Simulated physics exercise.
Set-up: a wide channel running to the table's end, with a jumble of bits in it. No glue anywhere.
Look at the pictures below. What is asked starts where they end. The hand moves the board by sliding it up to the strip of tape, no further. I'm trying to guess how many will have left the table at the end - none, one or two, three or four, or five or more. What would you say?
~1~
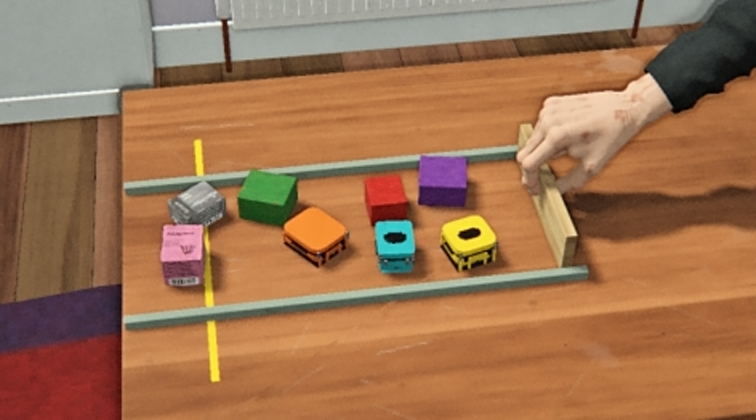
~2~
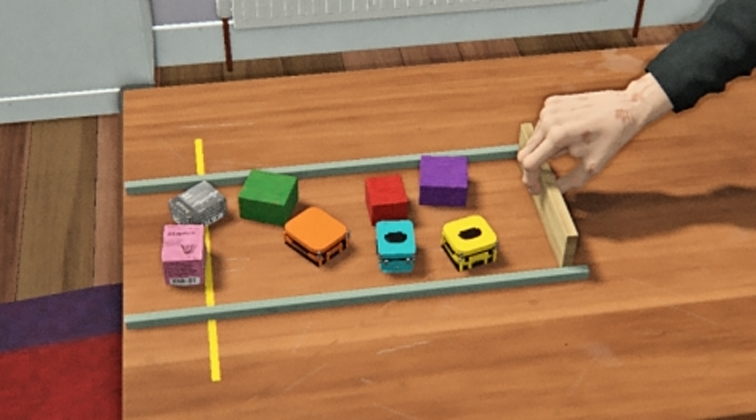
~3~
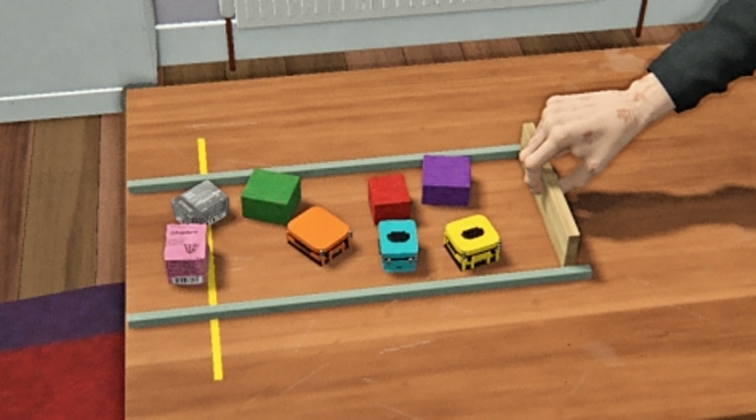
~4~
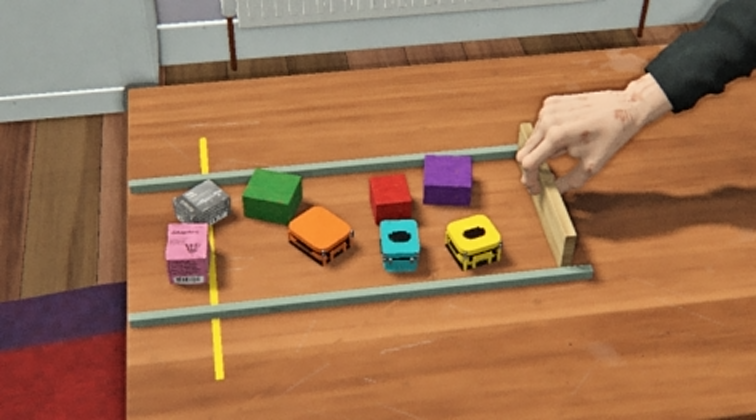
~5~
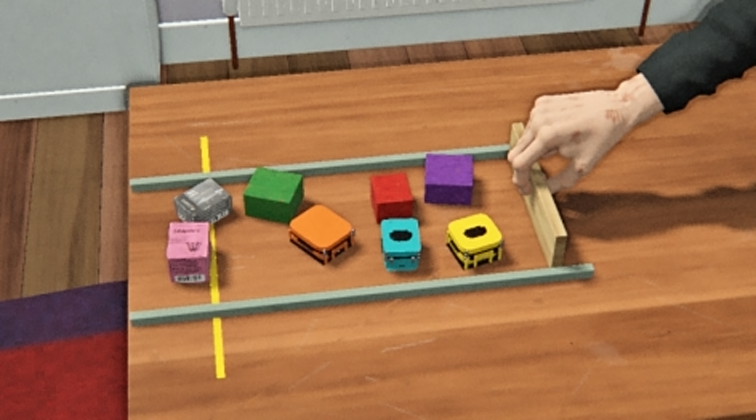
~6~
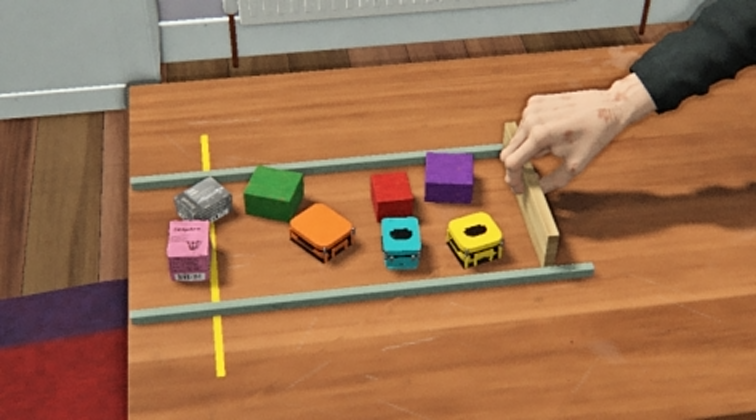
I would say three or four.
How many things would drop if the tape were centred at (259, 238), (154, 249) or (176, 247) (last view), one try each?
Going through each try, you'd get 1, 6 and 6.
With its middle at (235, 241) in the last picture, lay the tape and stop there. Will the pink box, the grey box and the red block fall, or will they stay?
The pink box drops off; the grey box comes down; the red block stays on.
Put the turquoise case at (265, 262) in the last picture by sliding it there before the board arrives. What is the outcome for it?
Note: From that start it hangs on.
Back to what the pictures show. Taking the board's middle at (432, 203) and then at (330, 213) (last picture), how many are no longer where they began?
First 4, after that 8.
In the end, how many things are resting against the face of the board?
That makes 2.
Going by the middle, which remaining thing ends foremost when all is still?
Result: Red block.
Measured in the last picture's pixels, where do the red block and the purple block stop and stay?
The red block ends at (141, 221) and the purple block at (185, 205).
Soon after, none off yet; pink box at rest near (190, 250); grey box at rest near (204, 204); green block at rest near (274, 194).
Then, none off yet; pink box at rest near (190, 250); grey box moved a little near (179, 203); green block moved about its own width near (234, 191).
Further on, none off yet; pink box moved about its own width near (133, 268); grey box tipped well over near (105, 221); green block moved well along near (151, 198).
At rest, the number that fall off is three or four; fallen, orange case, green block, grey box and pink box.
